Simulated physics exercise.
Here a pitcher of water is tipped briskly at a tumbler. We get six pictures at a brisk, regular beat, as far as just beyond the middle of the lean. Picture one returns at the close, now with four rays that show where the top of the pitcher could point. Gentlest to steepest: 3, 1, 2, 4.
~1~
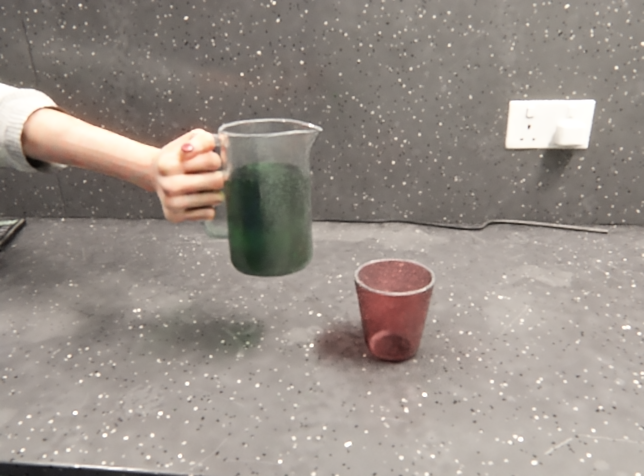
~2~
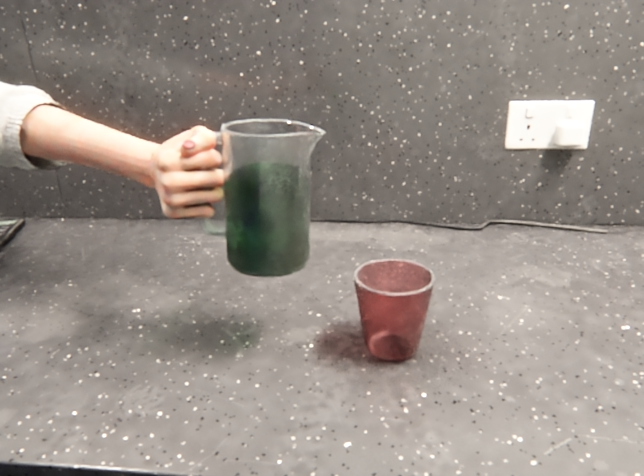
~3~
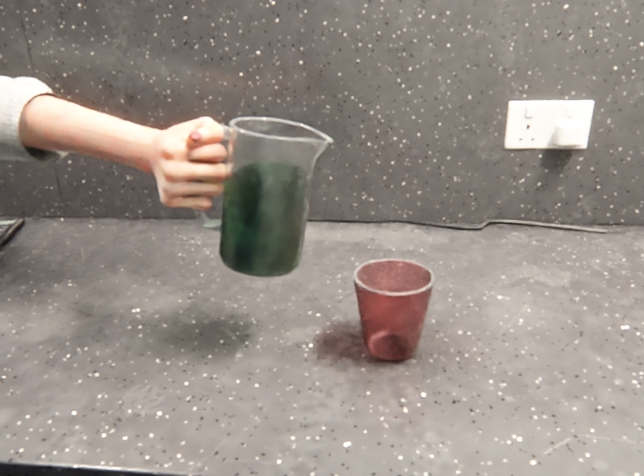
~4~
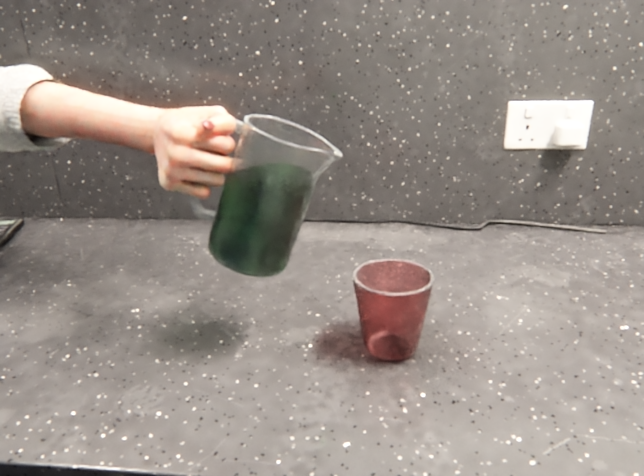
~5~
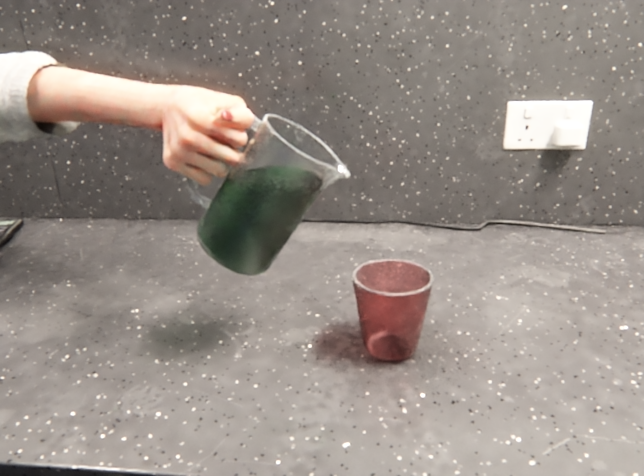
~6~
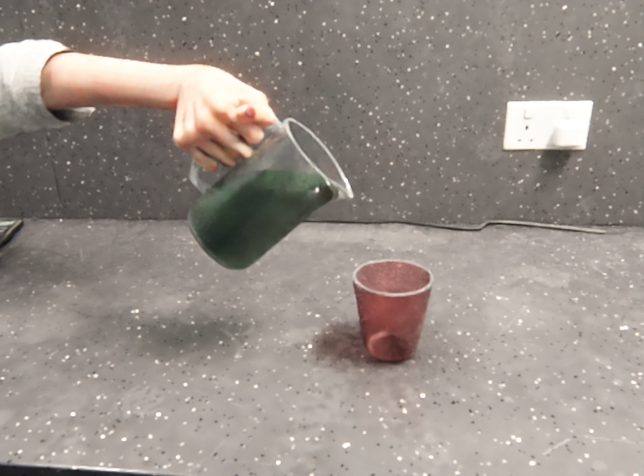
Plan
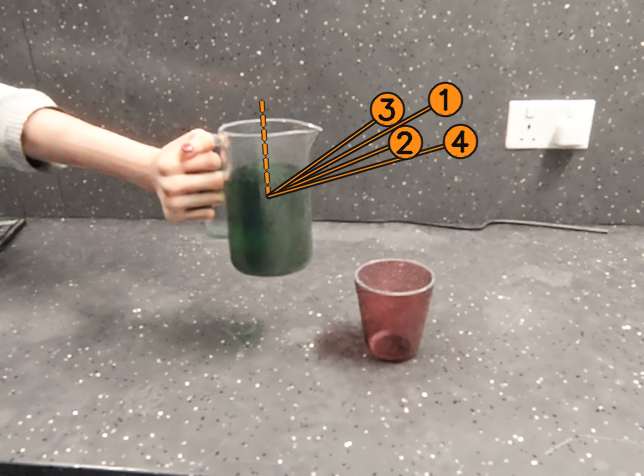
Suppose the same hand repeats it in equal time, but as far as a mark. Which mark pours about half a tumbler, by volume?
4 is best.
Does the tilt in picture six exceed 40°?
Yes, it does.
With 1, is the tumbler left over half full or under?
Under.
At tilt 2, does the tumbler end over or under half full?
Under half.
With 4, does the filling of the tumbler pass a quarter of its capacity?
Yes, clearly.
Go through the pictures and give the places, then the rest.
Upright, lip at (320, 130); rim of the tumbler round (394, 275); nothing has left yet, in the first frame.
Tipped about 3°, lip at (323, 133); nothing has left yet, in the second frame.
Tipped about 10°, lip at (330, 141); nothing has left yet, in the third frame.
Tipped about 21°, lip at (340, 155); nothing has left yet, in the fourth frame.
Tipped about 35°, lip at (348, 174); nothing has left yet, in the fifth frame.
Tipped about 49°, lip at (351, 196); nothing has left yet, in the sixth frame.
On the marked copy, 1 at (430, 107); 2 at (388, 147); 3 at (374, 121); 4 at (444, 146).
For tilt 1, the tumbler ends with about 22 % of what it can hold.
For tilt 2, the tumbler ends with about 36 % of what it can hold.
For tilt 3, the tumbler ends with about 12 % of what it can hold.
For tilt 4, the tumbler ends with about 53 % of what it can hold.
